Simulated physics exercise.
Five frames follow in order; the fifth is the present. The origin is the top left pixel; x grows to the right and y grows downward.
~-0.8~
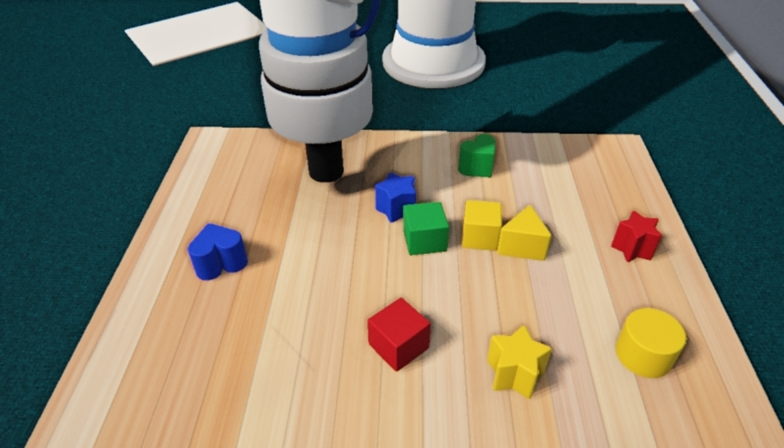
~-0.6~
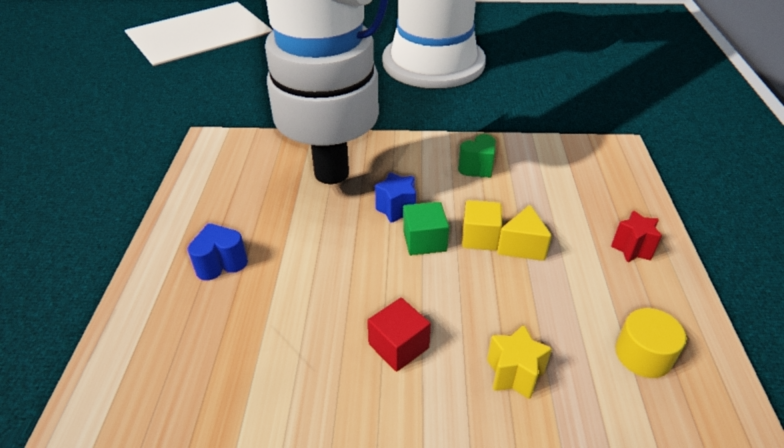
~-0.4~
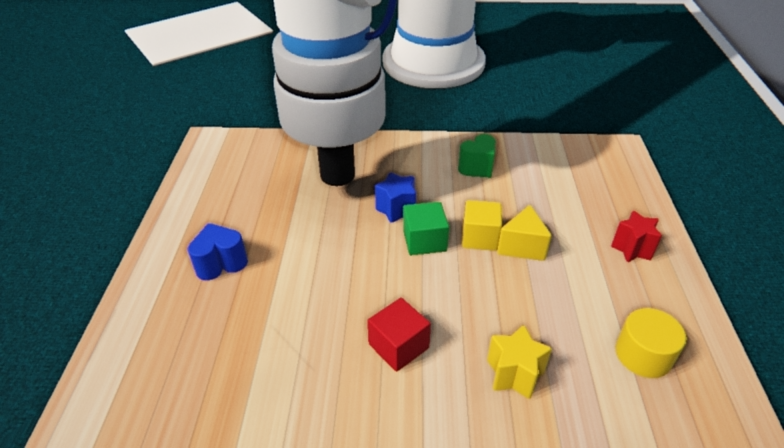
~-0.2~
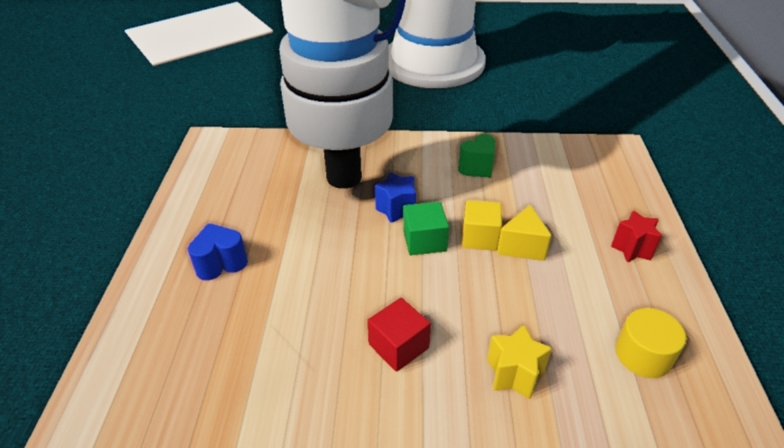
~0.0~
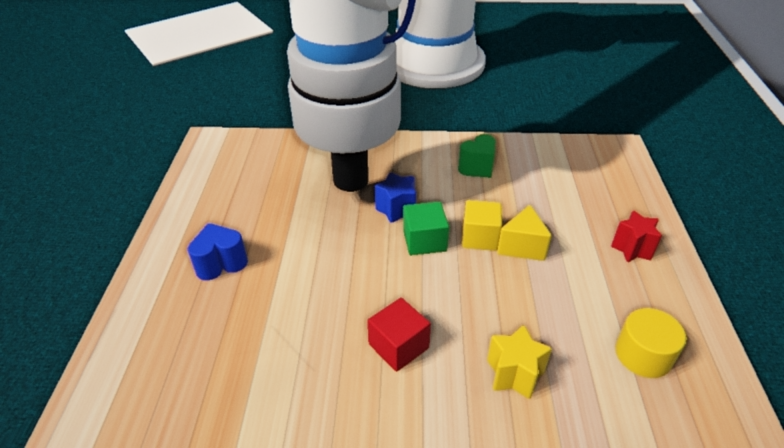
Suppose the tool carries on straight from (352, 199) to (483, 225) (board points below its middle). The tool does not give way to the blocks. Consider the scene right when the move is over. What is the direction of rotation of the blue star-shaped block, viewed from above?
From overhead, anticlockwise.
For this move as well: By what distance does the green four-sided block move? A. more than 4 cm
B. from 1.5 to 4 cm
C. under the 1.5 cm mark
Option C.
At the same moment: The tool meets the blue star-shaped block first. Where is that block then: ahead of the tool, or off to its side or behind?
I think it holds its spot in front.
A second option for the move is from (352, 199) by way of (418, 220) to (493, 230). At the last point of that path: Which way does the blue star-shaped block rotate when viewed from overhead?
It turns round anticlockwise.
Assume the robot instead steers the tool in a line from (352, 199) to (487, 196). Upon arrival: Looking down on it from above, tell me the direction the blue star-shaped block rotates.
From above, the turn goes clockwise.
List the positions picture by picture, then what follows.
The first frame shows tip of the tool at (326, 172), middles of tops, blue star-shaped block at (397, 184), green four-sided block at (426, 215), yellow four-sided block at (484, 212), yellow three-sided block at (528, 222).
The second frame shows tool at (332, 174), nothing pushed.
The third frame shows tool at (338, 176), nothing pushed.
The fourth frame shows tool at (344, 178), nothing pushed.
The fifth frame shows tool at (351, 181), blue star-shaped block at (397, 184), green four-sided block at (426, 215), yellow four-sided block at (484, 212), yellow three-sided block at (528, 222).
What follows on the original path. One third of the way, tool at (395, 189); blue star-shaped block at (427, 191); green four-sided block at (431, 219).
Two thirds of the way, tool at (440, 198); blue star-shaped block at (475, 195), turned 25° anticlockwise; green four-sided block at (434, 221), turned 15° clockwise; yellow four-sided block at (500, 215), turned 35° clockwise; yellow three-sided block at (534, 225).
At the end, tool at (486, 207); blue star-shaped block at (523, 203), turned 25° anticlockwise; green four-sided block at (434, 221), turned 15° clockwise; yellow four-sided block at (548, 227), turned 50° clockwise; yellow three-sided block at (580, 243), turned 15° clockwise.
